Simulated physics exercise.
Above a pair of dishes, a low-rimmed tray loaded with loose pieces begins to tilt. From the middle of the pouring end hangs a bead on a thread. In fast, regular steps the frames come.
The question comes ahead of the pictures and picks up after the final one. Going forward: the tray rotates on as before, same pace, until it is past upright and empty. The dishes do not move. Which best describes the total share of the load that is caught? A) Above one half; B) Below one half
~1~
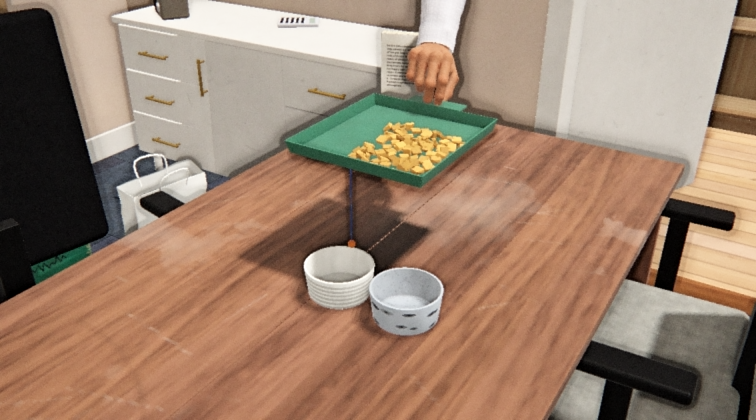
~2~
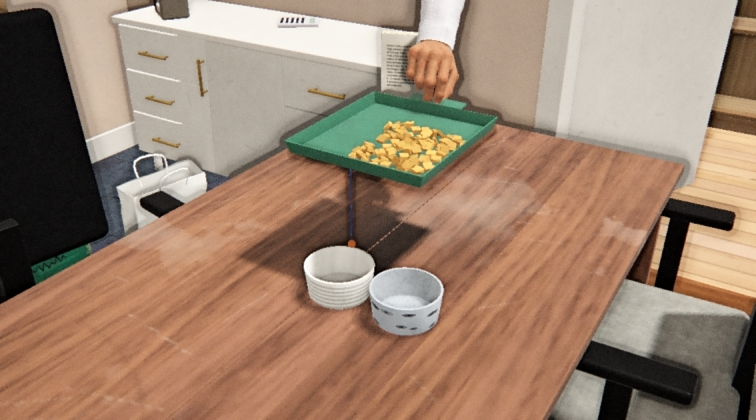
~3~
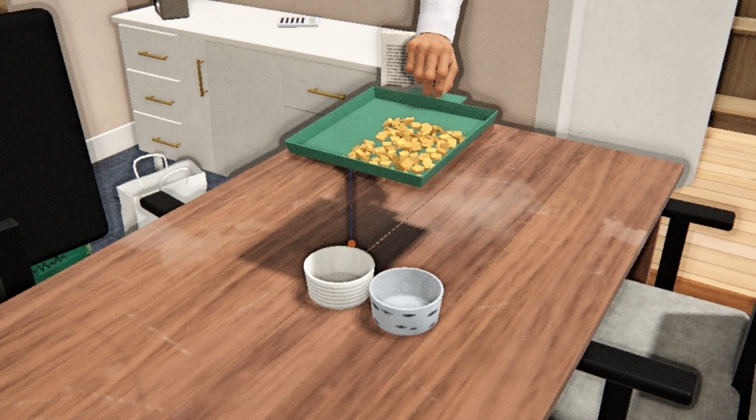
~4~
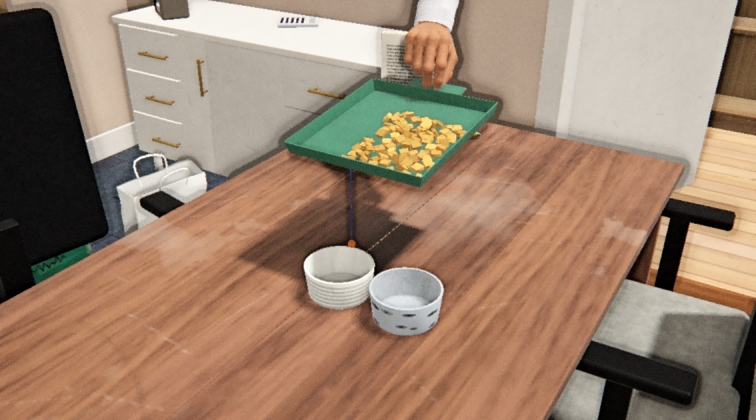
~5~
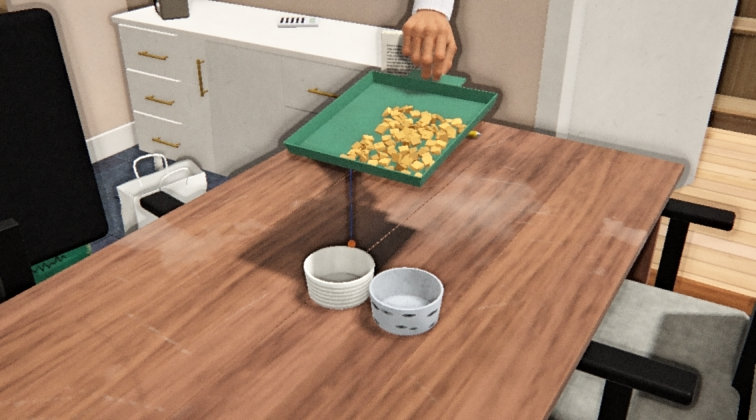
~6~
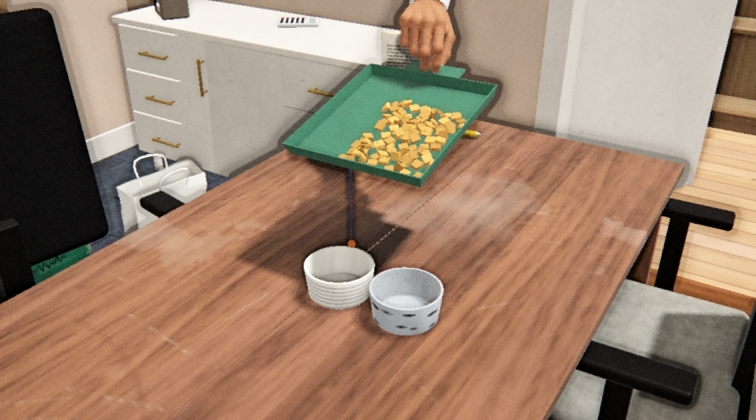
Above one half.
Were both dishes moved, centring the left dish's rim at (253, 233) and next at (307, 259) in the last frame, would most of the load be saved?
Try 1: A minority of it. Try 2: A majority of it.
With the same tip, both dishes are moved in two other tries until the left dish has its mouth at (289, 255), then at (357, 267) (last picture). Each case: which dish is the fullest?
Try 1: The dish at right; try 2: The dish at left.
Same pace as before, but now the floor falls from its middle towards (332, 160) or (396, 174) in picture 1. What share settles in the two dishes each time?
Shares: About 30 in a hundred, then about 60 in a hundred.
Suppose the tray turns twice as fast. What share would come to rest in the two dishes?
Estimate: Around 60%.
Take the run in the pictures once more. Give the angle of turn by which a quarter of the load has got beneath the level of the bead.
It is at around 95 degrees by then.
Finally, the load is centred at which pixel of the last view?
Close to (342, 293).
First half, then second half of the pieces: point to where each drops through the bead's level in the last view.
The leading part at (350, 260), the rest of it at (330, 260).
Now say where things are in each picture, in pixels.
Corners of the pouring end near (290, 140) and (421, 174), level; middle of the load near (408, 149), cereal squares; left dish near (320, 292); right dish near (387, 318); bead on its thread near (352, 244), in the first frame.
Corners of the pouring end near (290, 140) and (421, 174), level; middle of the load near (408, 149), in the second frame.
Corners of the pouring end near (289, 140) and (420, 175), tipped barely, level across its low end; middle of the load near (407, 146), in the third frame.
Corners of the pouring end near (289, 141) and (420, 175), tipped a little, level across its low end; middle of the load near (407, 143), in the fourth frame.
Corners of the pouring end near (288, 141) and (419, 175), tipped a little, level across its low end; middle of the load near (407, 140), in the fifth frame.
Corners of the pouring end near (288, 142) and (419, 175), tipped a little, level across its low end; middle of the load near (406, 137); left dish near (320, 292); right dish near (387, 318), in the sixth frame.
Shortly afterwards, tray tipped steeply; the whole lot on the tray.
Next, tray tipped right over; near half on the tray; a little in the right dish; a little in the left dish; a little outside both; near a quarter in the air.
Some moments later, tray tipped past a quarter turn; near a quarter in the right dish; near half in the left dish; near a quarter outside both.
In the end, tray tipped past a quarter turn; near a quarter in the right dish; near half in the left dish; near a quarter outside both.
